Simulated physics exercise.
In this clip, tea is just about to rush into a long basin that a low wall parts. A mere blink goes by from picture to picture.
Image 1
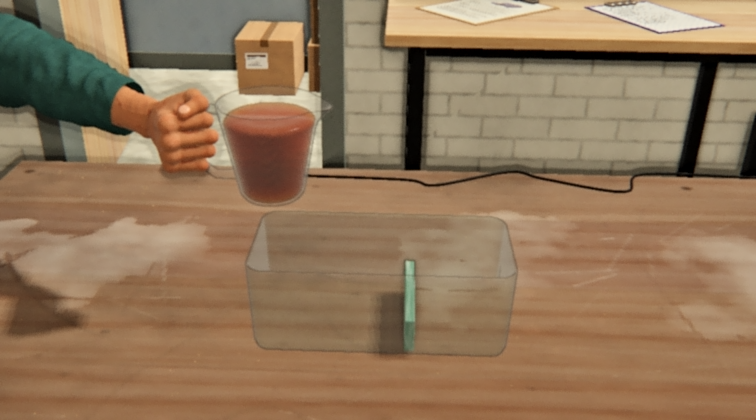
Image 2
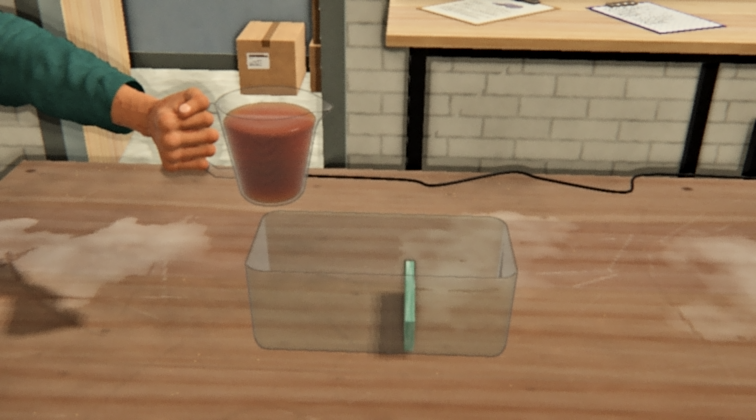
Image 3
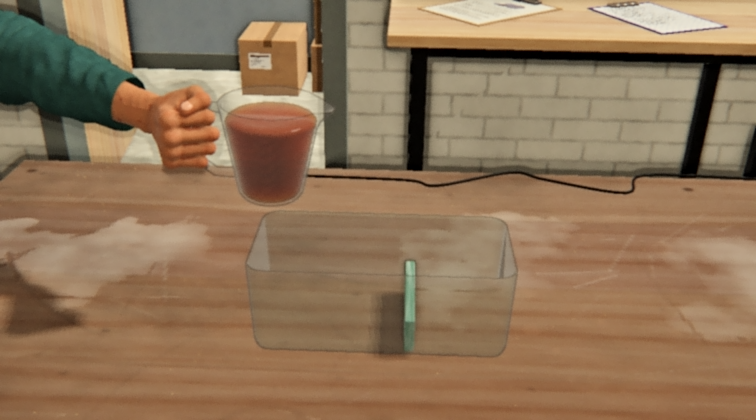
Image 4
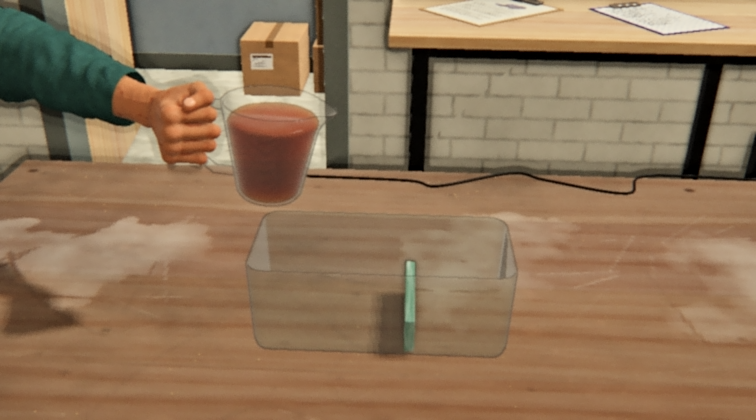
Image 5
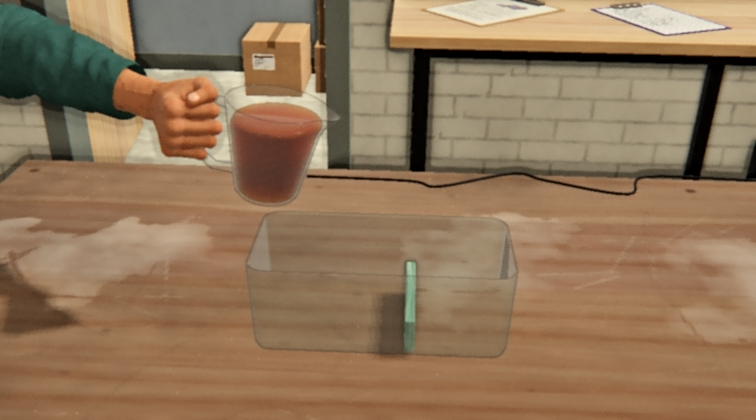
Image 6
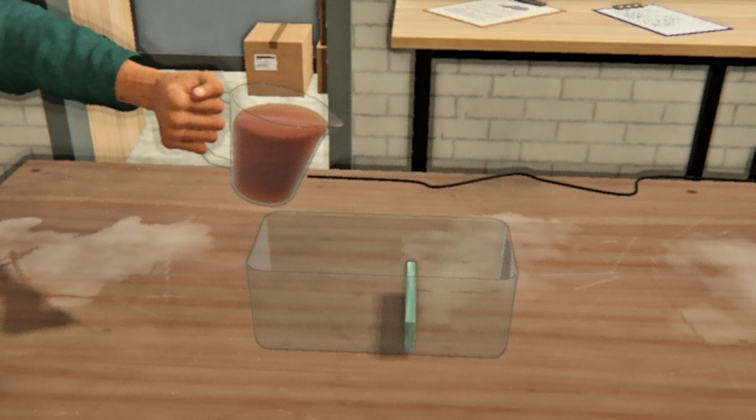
A clear jug of reddish-brown tea, gripped at the left by a hand in a dark green sleeve, is seen from the front and slightly above a wooden table in a brick-walled room. Below it sits a clear long basin parted by a low green wall, with a cardboard box behind. The jug starts upright, then tilts slightly rightward, its tea shifting, while the camera stays still.
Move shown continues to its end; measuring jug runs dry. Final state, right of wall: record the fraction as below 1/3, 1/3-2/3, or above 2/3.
Recorded: Below 1/3.
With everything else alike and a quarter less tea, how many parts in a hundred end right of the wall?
Roughly 5 in a hundred.
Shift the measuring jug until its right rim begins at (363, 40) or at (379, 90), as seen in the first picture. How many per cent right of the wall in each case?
Close to 50 in a hundred, and close to 55 in a hundred.
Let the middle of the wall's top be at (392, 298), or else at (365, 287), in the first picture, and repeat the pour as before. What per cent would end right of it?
That'd be about 30 percent for the first and about 55 percent for the other.
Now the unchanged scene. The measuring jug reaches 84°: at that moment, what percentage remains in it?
Around 60 in a hundred.
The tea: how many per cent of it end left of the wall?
90 % or thereabouts.
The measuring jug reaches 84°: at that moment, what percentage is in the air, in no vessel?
It's close to 25 percent.
A moment on, the measuring jug is tipped on its side and 58 per cent is still to pour, 18 is left of the wall and 1 right of it.
Next, the measuring jug is tipped right over and 3 per cent is still to pour, 86 is left of the wall and 3 right of it.
Then the measuring jug is tipped right over and 0 per cent is still to pour, 91 is left of the wall and 6 right of it.
Later the measuring jug is tipped right over and 0 per cent is still to pour, 91 is left of the wall and 6 right of it.
In the end 91 per cent lies left of the wall, 6 right of it and 2 outside.
